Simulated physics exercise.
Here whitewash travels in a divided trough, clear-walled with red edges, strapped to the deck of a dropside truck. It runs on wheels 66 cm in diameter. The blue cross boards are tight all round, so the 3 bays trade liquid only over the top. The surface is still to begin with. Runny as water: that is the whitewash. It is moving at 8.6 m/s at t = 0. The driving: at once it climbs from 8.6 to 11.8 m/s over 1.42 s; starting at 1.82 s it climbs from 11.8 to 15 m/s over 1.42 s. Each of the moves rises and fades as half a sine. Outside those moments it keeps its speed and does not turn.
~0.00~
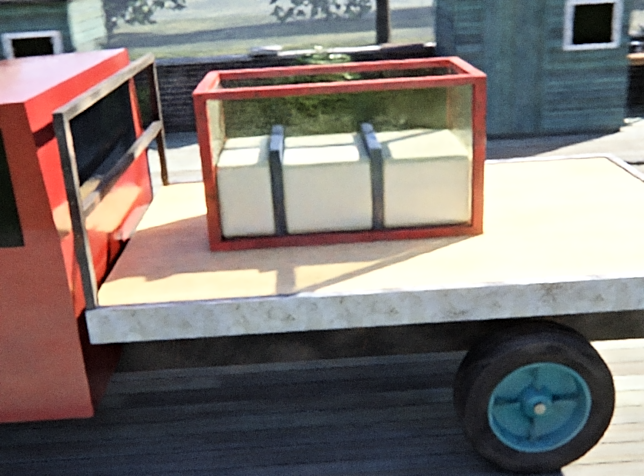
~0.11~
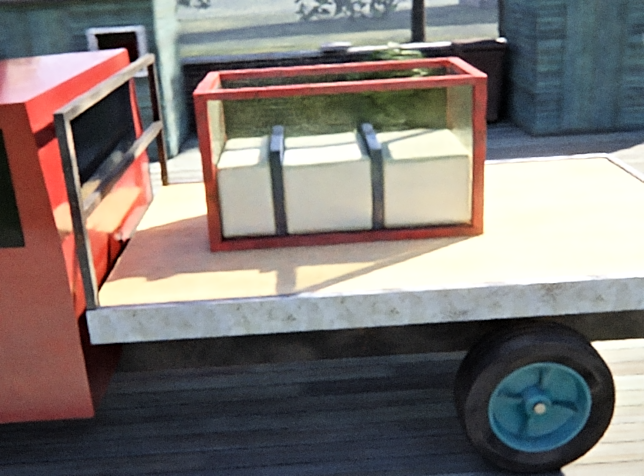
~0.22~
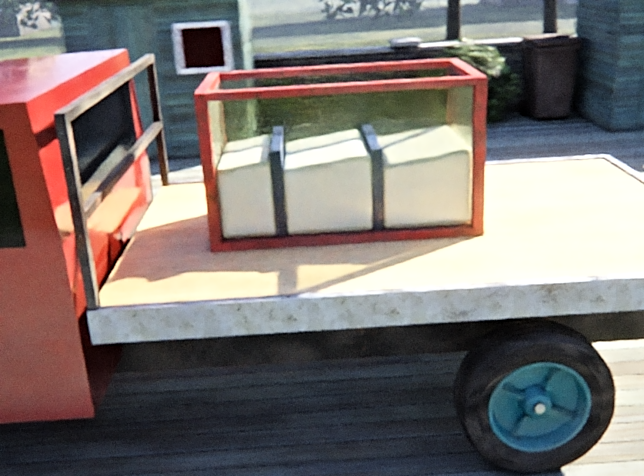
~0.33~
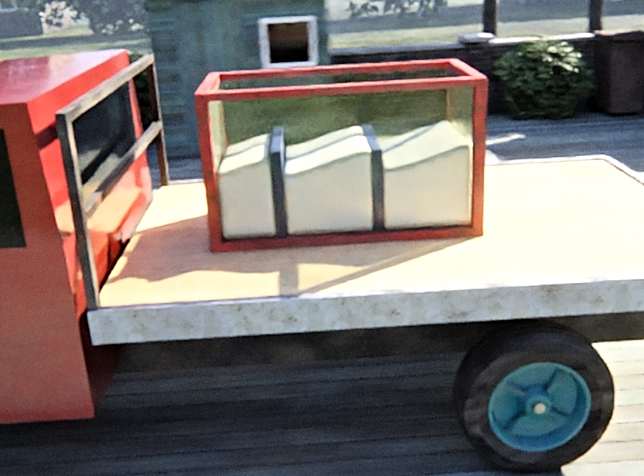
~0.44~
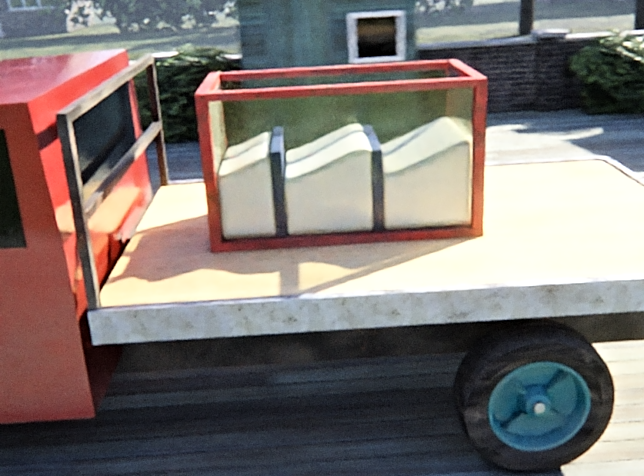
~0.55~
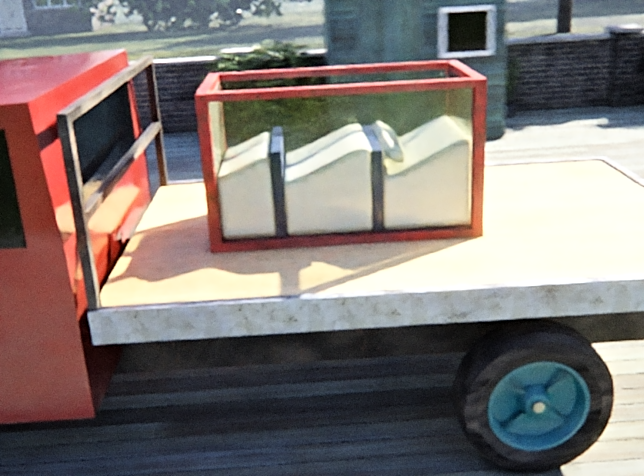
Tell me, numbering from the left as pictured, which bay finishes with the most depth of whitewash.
The whitewash ends deepest in the third bay.
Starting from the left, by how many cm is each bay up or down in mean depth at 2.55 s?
From the left: 0, 2 down, 2 up.
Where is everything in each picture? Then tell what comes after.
The first frame shows surface heights from the left, (243, 162), (331, 156), (419, 151); board top at (275, 151) and (376, 149); the front is on the left, levels are read along the near wall; a wheel hub at (542, 413).
The second frame shows surface heights from the left, (244, 162), (331, 157), (419, 151).
The third frame shows surface heights from the left, (244, 163), (332, 155), (419, 153).
The fourth frame shows surface heights from the left, (244, 163), (332, 156), (419, 154).
The fifth frame shows surface heights from the left, (244, 163), (332, 156), (419, 157).
The sixth frame shows surface heights from the left, (244, 162), (332, 156), (419, 157); a wheel hub at (542, 412).
Then, 1.35 s in, the mean depths from the left are 34, 32, 35 cm.
Then, 2.55 s in, the mean depths from the left are 34, 32, 36 cm.
Then, 3.75 s in, the mean depths from the left are 34, 32, 36 cm.
Then, 6.22 s in, the mean depths from the left are 34, 32, 36 cm.
